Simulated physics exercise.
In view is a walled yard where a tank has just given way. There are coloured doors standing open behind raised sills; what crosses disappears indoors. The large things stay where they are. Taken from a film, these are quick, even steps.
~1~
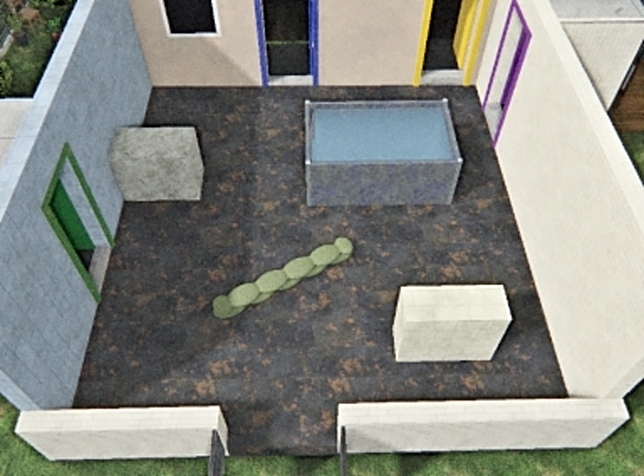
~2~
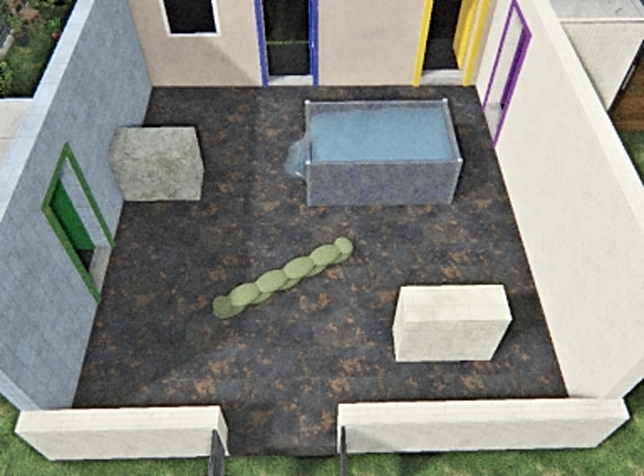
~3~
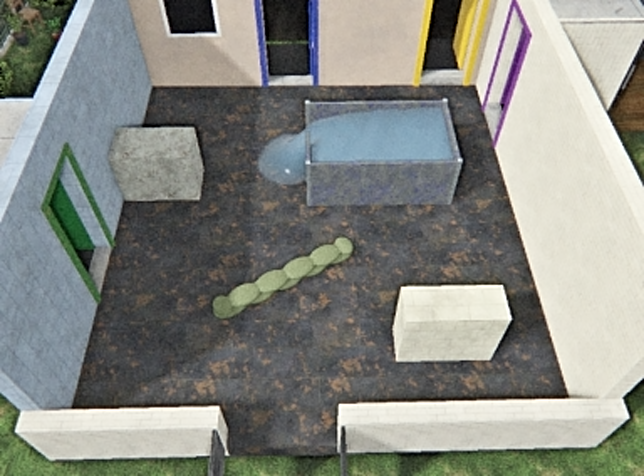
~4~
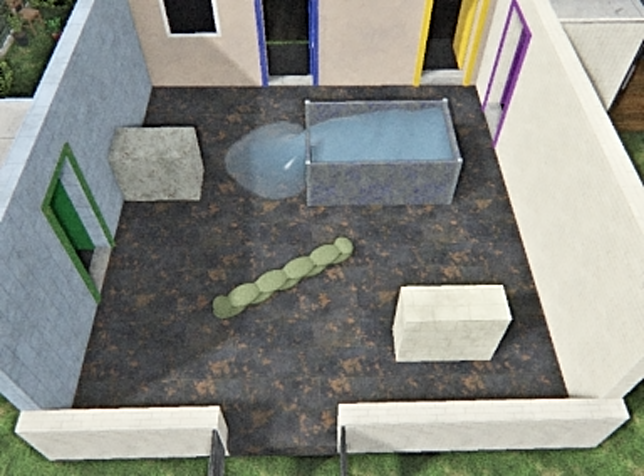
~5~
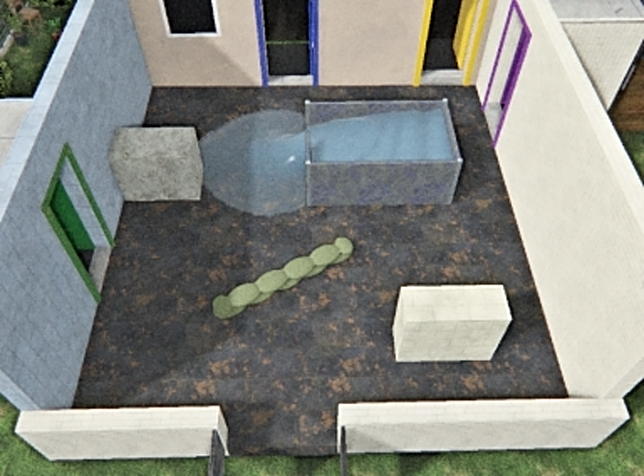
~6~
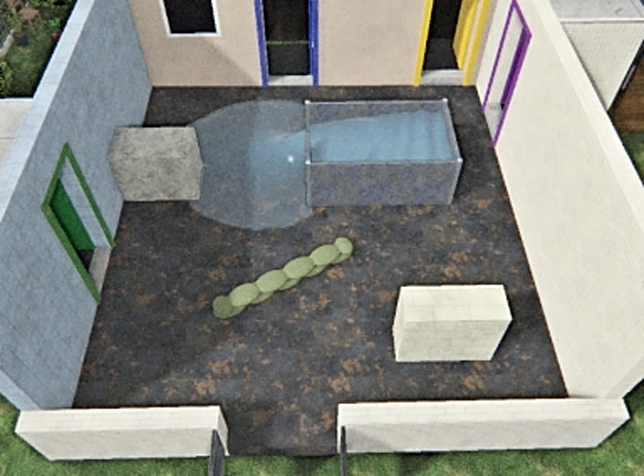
In a walled yard with coloured doorways, a pale block, a grey block and a row of green bushes, a tank of water stands whole and still. Water then breaks out of its left side and spreads leftward across the dark floor, reaching the grey block and widening toward the bushes.
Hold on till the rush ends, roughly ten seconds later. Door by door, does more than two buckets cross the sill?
As I see it, I expect the green door to let through an acceptable amount. I expect the purple door to let through an acceptable amount. I expect the yellow door to let through an acceptable amount. I expect the blue door to let through too much.
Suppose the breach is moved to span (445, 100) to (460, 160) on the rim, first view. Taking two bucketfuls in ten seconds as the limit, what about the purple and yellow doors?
The purple door tops the limit, while the yellow door tops the limit.
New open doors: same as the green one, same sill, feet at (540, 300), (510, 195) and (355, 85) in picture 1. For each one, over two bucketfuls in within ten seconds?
Taking them as listed, the first undershoots, the second undershoots and the third undershoots.
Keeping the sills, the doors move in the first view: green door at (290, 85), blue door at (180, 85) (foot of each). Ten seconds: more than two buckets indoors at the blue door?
The blue door is swamped.
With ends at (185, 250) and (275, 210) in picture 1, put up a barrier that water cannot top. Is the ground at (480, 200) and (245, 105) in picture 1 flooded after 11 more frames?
As listed: Dry, under water.
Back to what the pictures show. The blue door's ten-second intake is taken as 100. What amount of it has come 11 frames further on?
My guess is about 5 %.
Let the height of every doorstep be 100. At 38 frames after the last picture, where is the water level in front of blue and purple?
Approx. 170 % followed by 60 %.
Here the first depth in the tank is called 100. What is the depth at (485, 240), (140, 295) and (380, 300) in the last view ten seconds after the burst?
Going in order, roughly 6, 6 and 4 %.
A moment on, water covers 25 % of the floor; the green door not reached, the purple door not reached, the yellow door not reached, the blue door wet at the sill, nothing in.
Next, water covers 35 % of the floor; the green door wet at the sill, nothing in, the purple door not reached, the yellow door not reached, the blue door under two buckets in.
Then, water covers 40 % of the floor; the green door under two buckets in, the purple door not reached, the yellow door not reached, the blue door under two buckets in.
Later, water covers 70 % of the floor; the green door under two buckets in, the purple door wet at the sill, nothing in, the yellow door wet at the sill, nothing in, the blue door over two buckets in.
In the end, water covers 95 % of the floor; the green door under two buckets in, the purple door wet at the sill, nothing in, the yellow door wet at the sill, nothing in, the blue door over two buckets in.
